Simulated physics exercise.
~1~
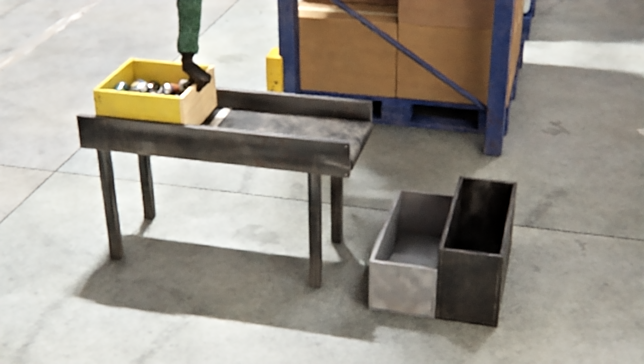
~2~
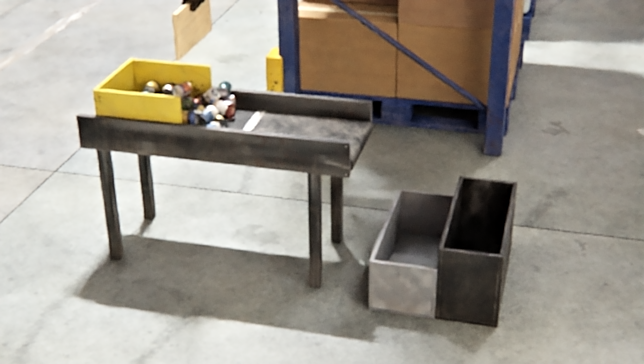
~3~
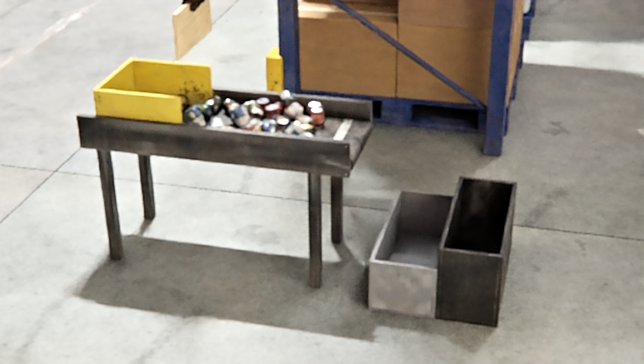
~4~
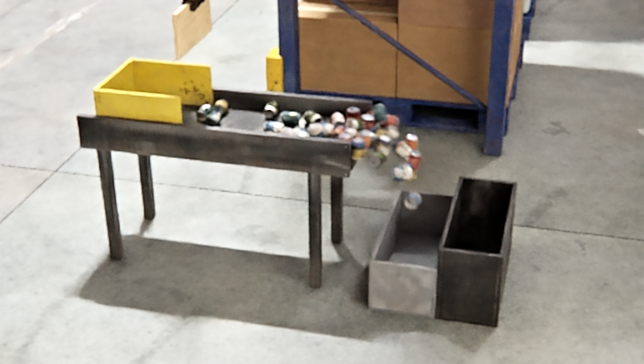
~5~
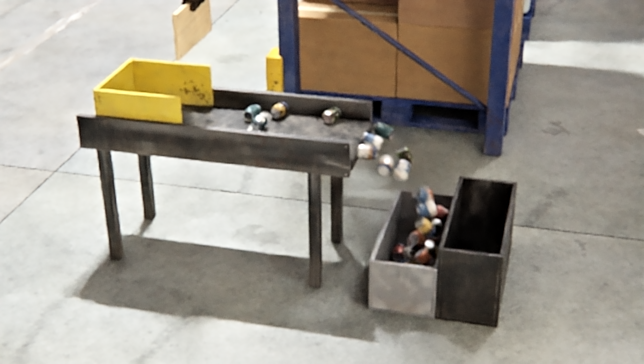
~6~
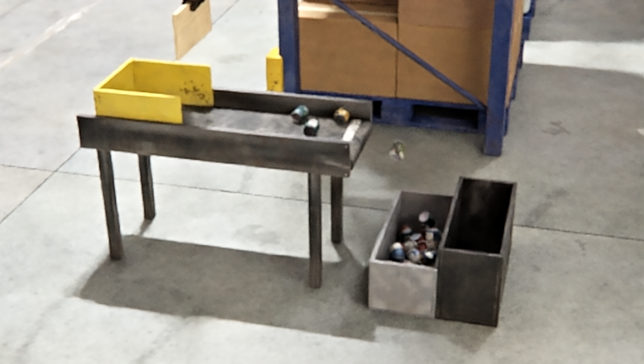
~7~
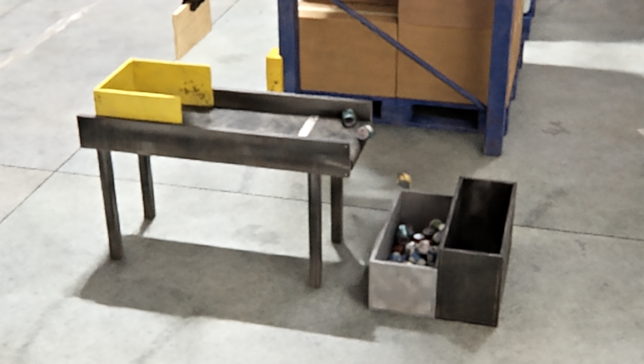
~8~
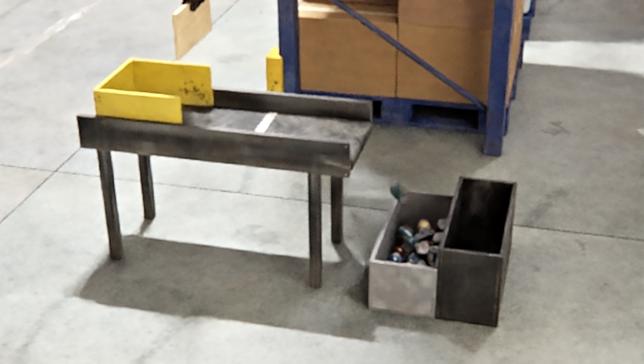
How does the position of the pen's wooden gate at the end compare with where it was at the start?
At the start the gate closes off the right end of the yellow pen. By the end it is held up in the air above the belt, well clear of the pen.
